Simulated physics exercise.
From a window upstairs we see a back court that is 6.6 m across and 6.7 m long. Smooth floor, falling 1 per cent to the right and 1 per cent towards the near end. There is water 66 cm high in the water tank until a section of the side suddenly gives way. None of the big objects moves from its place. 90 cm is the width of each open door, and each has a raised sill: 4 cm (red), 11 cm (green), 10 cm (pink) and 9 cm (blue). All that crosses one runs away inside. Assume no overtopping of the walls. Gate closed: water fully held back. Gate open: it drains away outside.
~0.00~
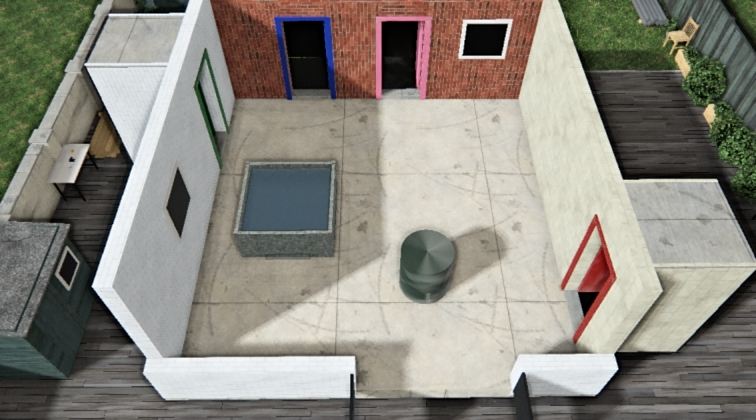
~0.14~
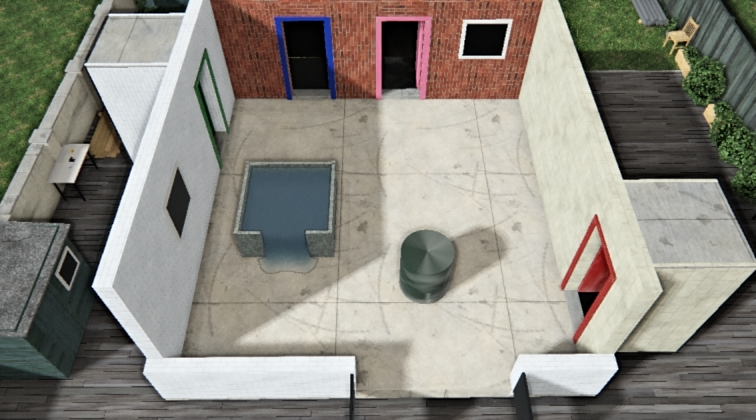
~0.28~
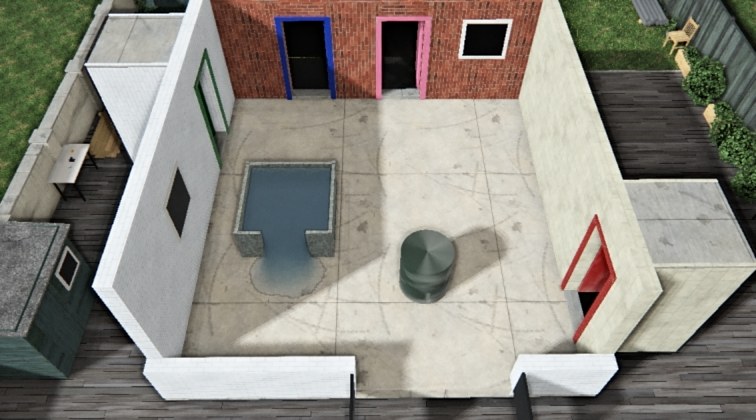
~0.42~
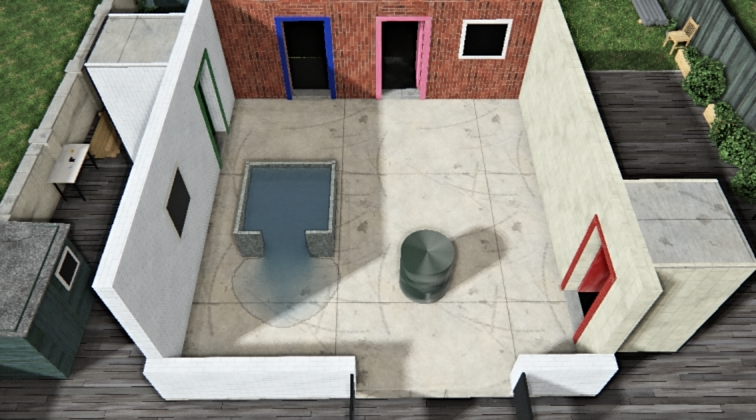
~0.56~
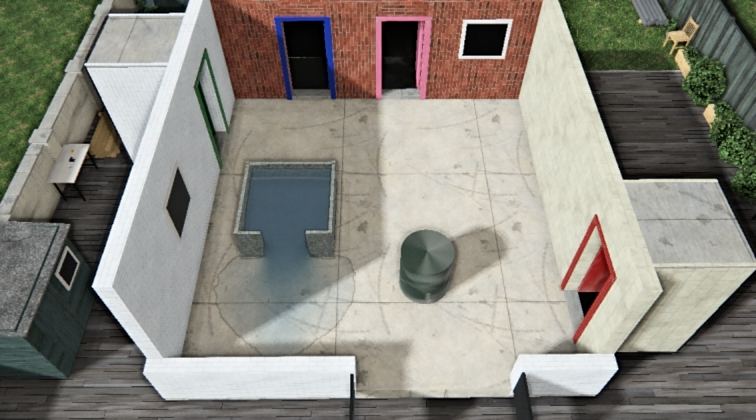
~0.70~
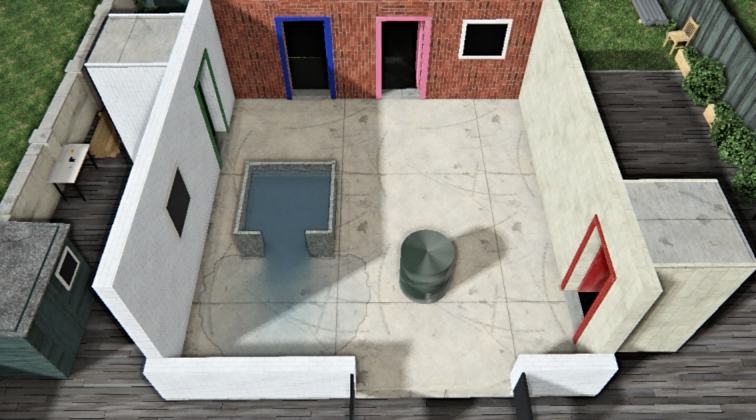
Water poured out through a gap that opened in the near side of a stone-walled tank and spread in a widening, thinning sheet across the pale courtyard floor, while the round green drum stayed put.
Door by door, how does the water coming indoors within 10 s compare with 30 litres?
The red door lets in more than that; the green door lets in no more than that; the pink door lets in no more than that; the blue door lets in no more than that.
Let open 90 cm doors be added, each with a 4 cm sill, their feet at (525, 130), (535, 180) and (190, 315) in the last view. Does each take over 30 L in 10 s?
The first one doesn't reach it, the second one doesn't reach it, and the third one exceeds it.
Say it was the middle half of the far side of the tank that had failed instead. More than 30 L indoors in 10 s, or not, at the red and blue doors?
Compared with the limit, red is lower and blue is higher.
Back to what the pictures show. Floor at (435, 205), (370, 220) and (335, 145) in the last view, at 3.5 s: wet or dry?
In turn: Dry, still dry, dry.
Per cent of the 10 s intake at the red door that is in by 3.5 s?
Some 0 per cent by then.
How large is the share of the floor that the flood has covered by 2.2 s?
Close to 20 in a hundred parts are wet.
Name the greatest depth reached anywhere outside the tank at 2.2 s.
About 32 cm.
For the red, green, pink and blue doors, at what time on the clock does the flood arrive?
Doors: Red 3.6 s / green 4.5 s / pink 8.5 s / blue 6.0 s.
After 1.4 s water covers 20 % of the floor and is deepest (42 cm) near (178, 376); red door not reached, green door not reached, pink door not reached, blue door not reached.
After 2.2 s water covers 20 % of the floor and is deepest (32 cm) near (234, 376); red door not reached, green door not reached, pink door not reached, blue door not reached.
After 3.5 s water covers 30 % of the floor and is deepest (20 cm) near (257, 365); red door not reached, green door not reached, pink door not reached, blue door not reached.
After 6.0 s water covers 45 % of the floor and is deepest (14 cm) near (572, 353); red door 11 cm at the sill, 36 L in, green door 4 cm at the sill, 0 L in, pink door not reached, blue door not reached.
After 10.0 s water covers 70 % of the floor and is deepest (9 cm) near (576, 374); red door 9 cm at the sill, 105 L in, green door 2 cm at the sill, 0 L in, pink door 2 cm at the sill, 0 L in, blue door 3 cm at the sill, 0 L in.
